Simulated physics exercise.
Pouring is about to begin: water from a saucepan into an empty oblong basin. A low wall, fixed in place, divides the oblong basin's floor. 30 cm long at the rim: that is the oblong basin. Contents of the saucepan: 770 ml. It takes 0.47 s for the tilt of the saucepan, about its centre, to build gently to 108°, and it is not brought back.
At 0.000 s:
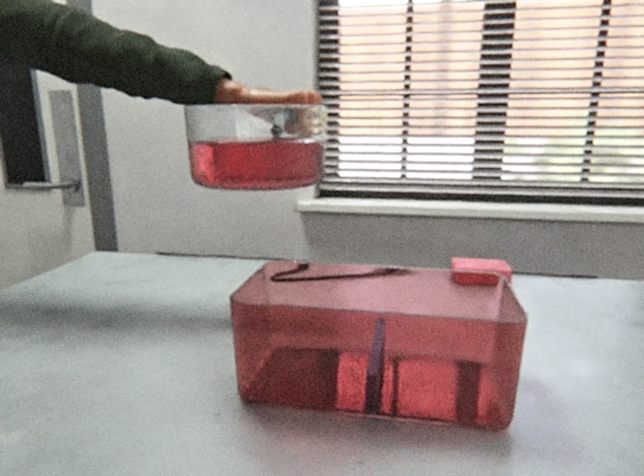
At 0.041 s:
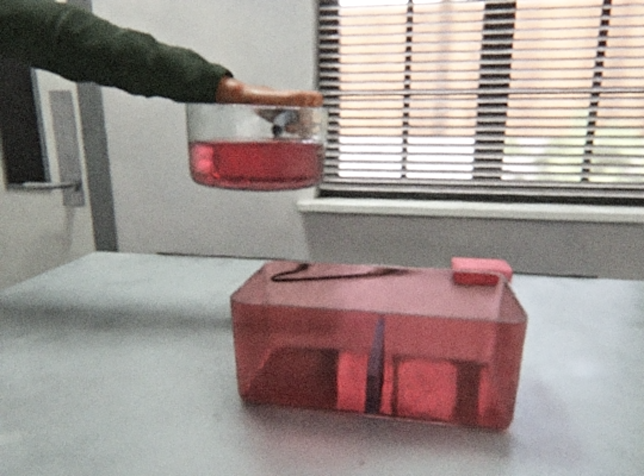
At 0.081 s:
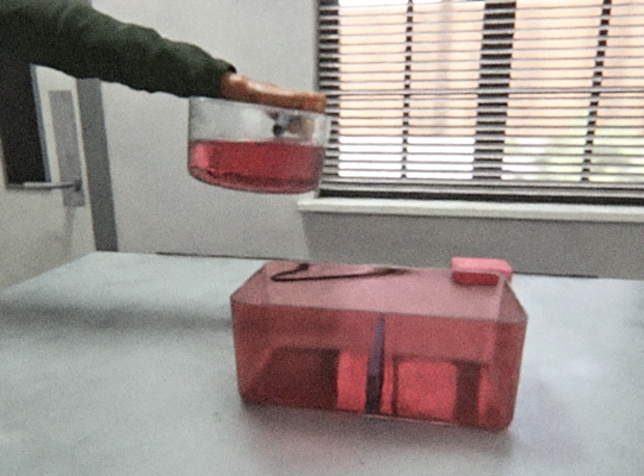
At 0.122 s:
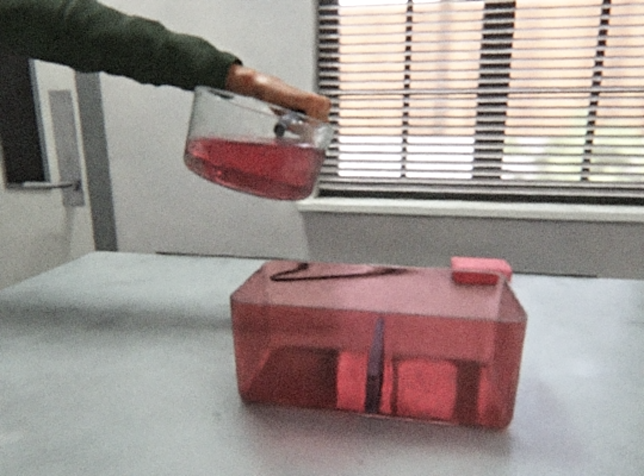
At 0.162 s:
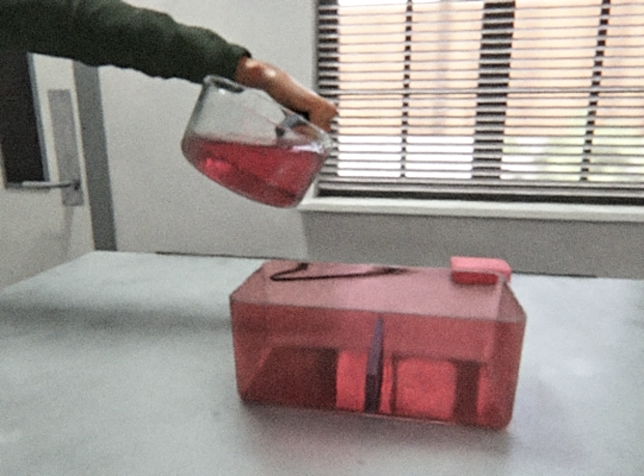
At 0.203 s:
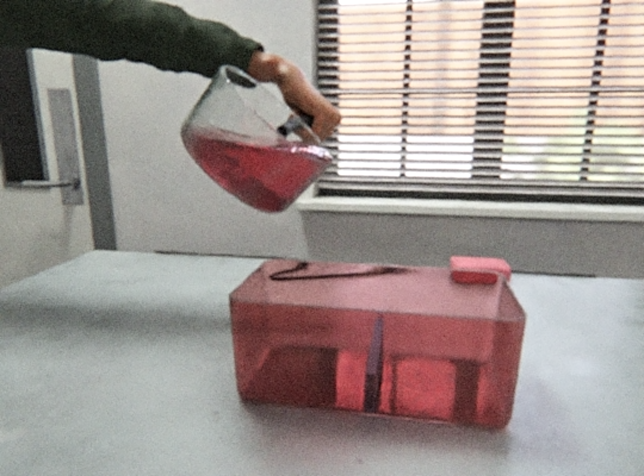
A glass pan of red liquid, gripped by a hand in a dark green sleeve, hangs level above a reddish oblong basin on a table, then tilts steeply to the right as the liquid shifts toward its lower rim.
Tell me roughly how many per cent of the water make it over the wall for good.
Roughly 19 per cent make it over.
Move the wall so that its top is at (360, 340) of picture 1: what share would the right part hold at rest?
Estimate: About 40 percent.
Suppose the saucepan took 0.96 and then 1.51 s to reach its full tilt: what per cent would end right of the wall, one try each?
40 and 50 %.
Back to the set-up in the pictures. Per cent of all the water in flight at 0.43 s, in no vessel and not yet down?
My guess is roughly 52 %.
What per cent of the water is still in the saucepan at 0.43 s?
Remaining: Near 22 % of the total.
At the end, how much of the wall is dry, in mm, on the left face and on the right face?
Left 20 mm, right 40 mm.
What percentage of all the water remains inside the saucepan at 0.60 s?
I reckon near 5 per cent still sits there.
By 0.43 s the tilt is 106° and 23 per cent is still to pour, 23 is left of the wall and 2 right of it.
By 0.60 s the tilt is 108° and 5 per cent is still to pour, 77 is left of the wall and 10 right of it.
By 0.78 s the tilt is 108° and 0 per cent is still to pour, 71 is left of the wall and 15 right of it.
By 0.97 s the tilt is 108° and 0 per cent is still to pour, 77 is left of the wall and 19 right of it.
At rest 76 per cent lies left of the wall, 19 right of it and 5 outside.
